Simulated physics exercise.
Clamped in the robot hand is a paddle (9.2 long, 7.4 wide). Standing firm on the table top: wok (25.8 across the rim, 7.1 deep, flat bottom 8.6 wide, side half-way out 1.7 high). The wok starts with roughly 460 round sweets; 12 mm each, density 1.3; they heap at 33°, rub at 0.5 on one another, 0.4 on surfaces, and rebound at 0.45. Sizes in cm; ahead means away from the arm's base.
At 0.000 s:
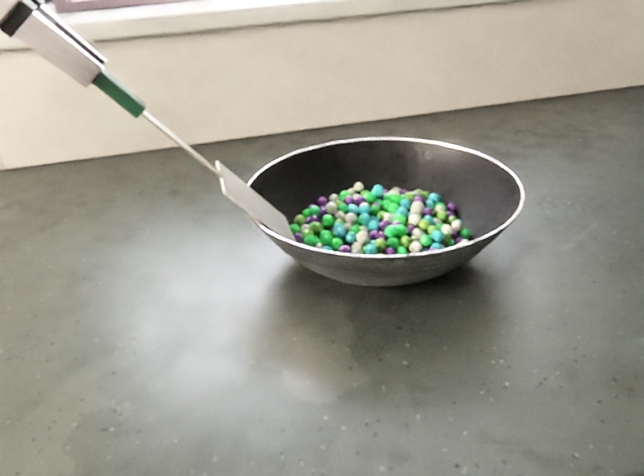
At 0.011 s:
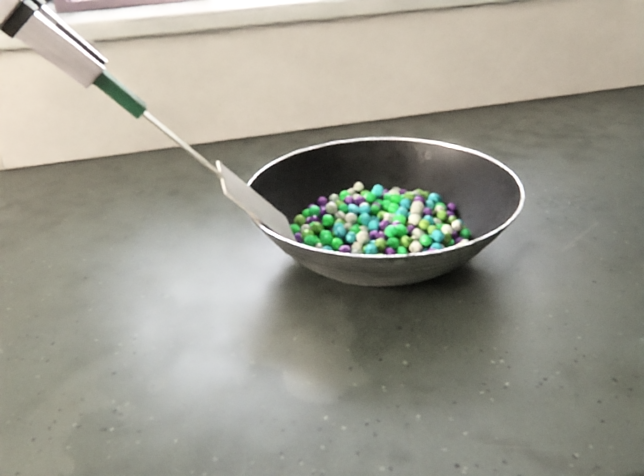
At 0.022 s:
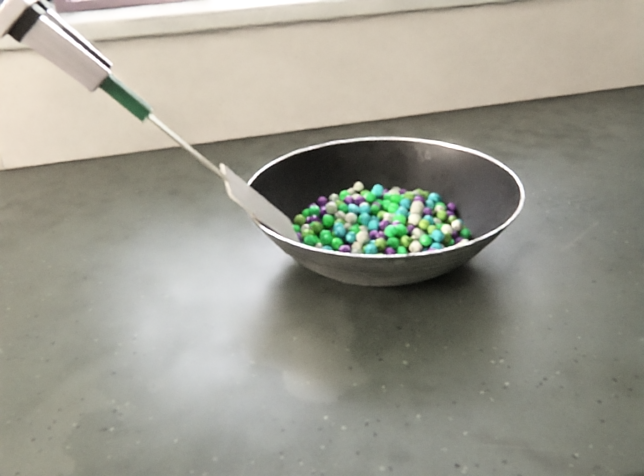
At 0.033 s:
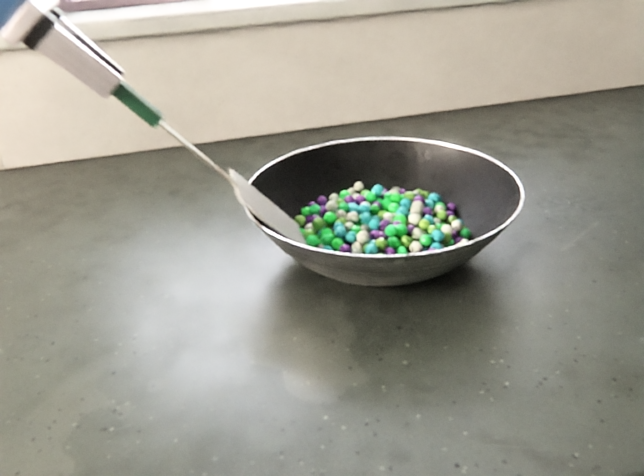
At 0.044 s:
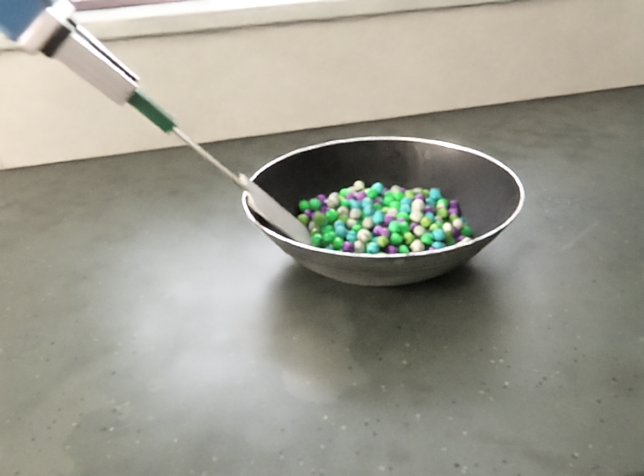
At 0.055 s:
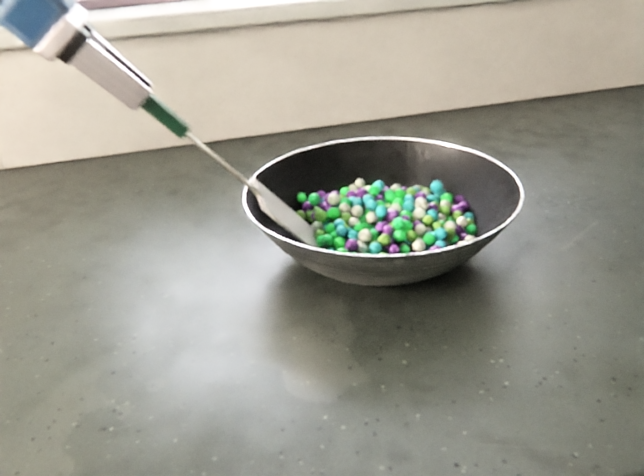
A robot arm pushes a paddle down into a wok, nudging the colorful round sweets.
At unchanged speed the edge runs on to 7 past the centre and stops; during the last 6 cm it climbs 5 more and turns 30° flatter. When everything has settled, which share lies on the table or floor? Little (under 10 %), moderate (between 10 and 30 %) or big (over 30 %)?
Answer: Moderate; between 10 and 30 % of the round sweets finish on the table or floor.
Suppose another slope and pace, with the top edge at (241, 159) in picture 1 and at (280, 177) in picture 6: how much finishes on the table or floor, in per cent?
Some 25 per cent.
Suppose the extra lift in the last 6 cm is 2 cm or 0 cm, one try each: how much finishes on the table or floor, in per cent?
Some 10 and 5 per cent.
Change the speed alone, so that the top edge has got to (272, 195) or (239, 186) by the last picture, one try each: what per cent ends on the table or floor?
Some 35 and 0 per cent.
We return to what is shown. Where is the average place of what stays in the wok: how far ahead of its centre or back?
About 3.0 cm ahead.
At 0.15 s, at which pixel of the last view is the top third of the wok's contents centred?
At about (439, 194).
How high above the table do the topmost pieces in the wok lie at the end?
Some 6.5 cm.
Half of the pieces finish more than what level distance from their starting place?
Some 4 cm.
After 0.10 s, sloping 50°, highest piece 7 above the table; 464 in the wok.
After 0.15 s, sloping 40°, highest piece 8 above the table; 464 in the wok.
After 0.38 s, sloping 20°, highest piece 12 above the table; 375 in the wok, 35 on the table or floor, 54 on the blade or in flight.
After 1.43 s, sloping 20°, highest piece 6 above the table; 374 in the wok, 90 on the table or floor.
In the end, 374 in the wok, 90 on the table or floor. That is 19 % on the table or floor.
